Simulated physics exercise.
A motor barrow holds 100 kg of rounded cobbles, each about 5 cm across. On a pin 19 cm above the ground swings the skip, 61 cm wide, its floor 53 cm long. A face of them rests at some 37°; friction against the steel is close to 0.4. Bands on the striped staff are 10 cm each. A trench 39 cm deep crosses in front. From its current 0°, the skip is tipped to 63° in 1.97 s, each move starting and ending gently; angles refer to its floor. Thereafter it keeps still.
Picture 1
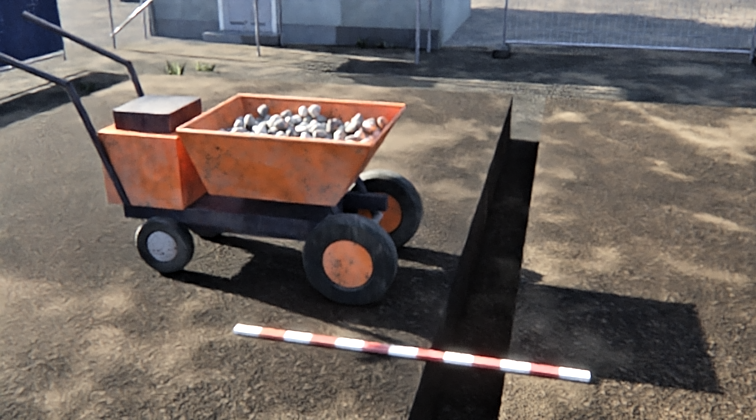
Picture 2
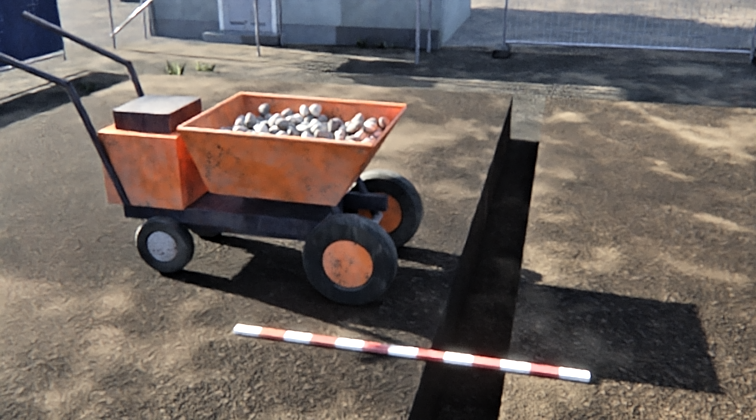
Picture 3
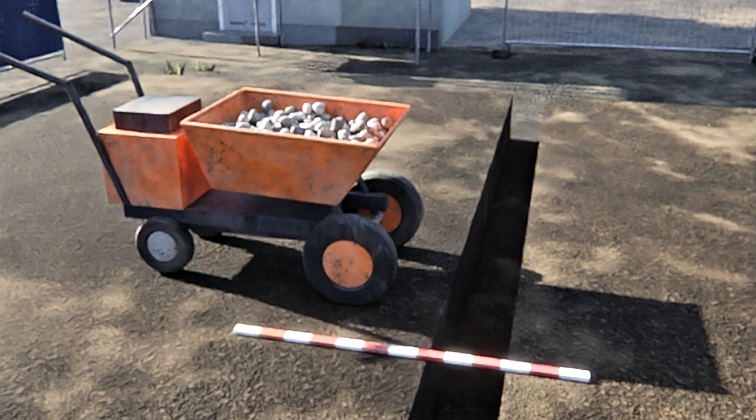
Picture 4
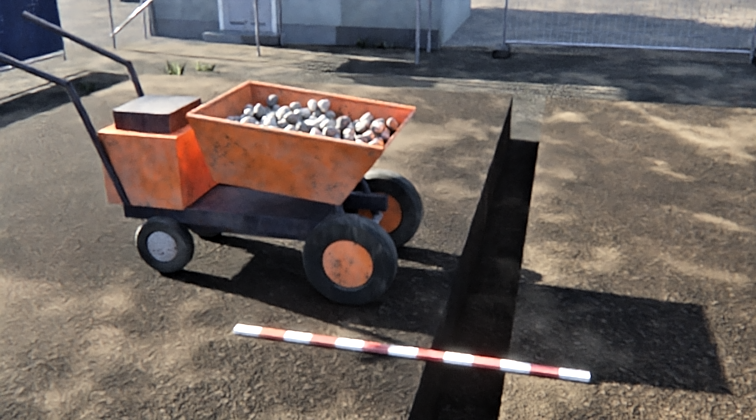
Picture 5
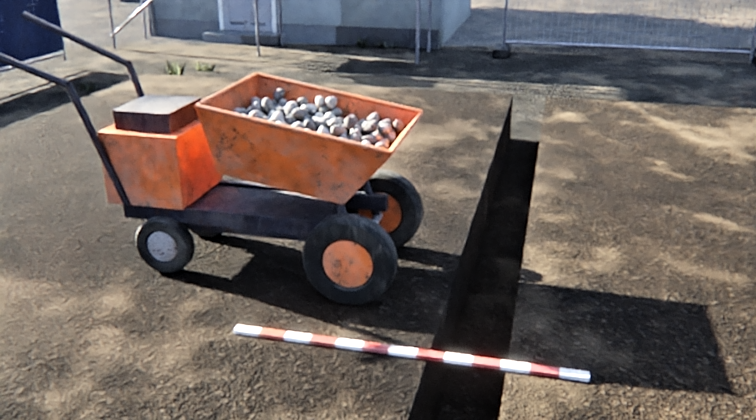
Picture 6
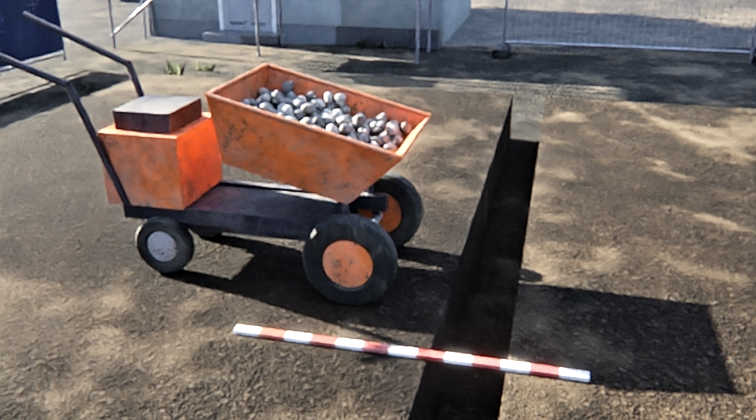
Paved yard, an orange motor barrow standing left of a trench, its stone-filled skip slowly tilting down toward the right.
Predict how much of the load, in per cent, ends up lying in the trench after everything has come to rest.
Roughly 37 per cent of it.
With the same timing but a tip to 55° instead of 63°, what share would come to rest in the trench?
Some 25% would finish there.
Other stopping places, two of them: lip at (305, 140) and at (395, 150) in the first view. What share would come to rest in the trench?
From the first spot near 50, from the second near 20 per cent.
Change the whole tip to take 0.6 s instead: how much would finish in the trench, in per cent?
20 %.
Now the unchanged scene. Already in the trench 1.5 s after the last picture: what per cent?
By that moment, roughly 10 per cent of the load.
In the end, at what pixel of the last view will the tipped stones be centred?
Somewhere around (505, 352) in the last picture.
Then, 0.9 s after the last picture the floor is at 53°, 100 % in the skip; the foremost stones are at (462, 173).
Then, 1.5 s after the last picture the floor is at 63°, 80 % in the skip, 11 % in the trench, 9 % past the trench; the foremost stones are at (573, 286).
Then, 1.8 s after the last picture the floor is at 63°, 58 % in the skip, 21 % in the trench, 21 % past the trench; the foremost stones are at (632, 302).
Then, 3.8 s after the last picture the floor is at 63°, 39 % in the skip, 37 % in the trench, 24 % past the trench; the foremost stones are at (670, 303).
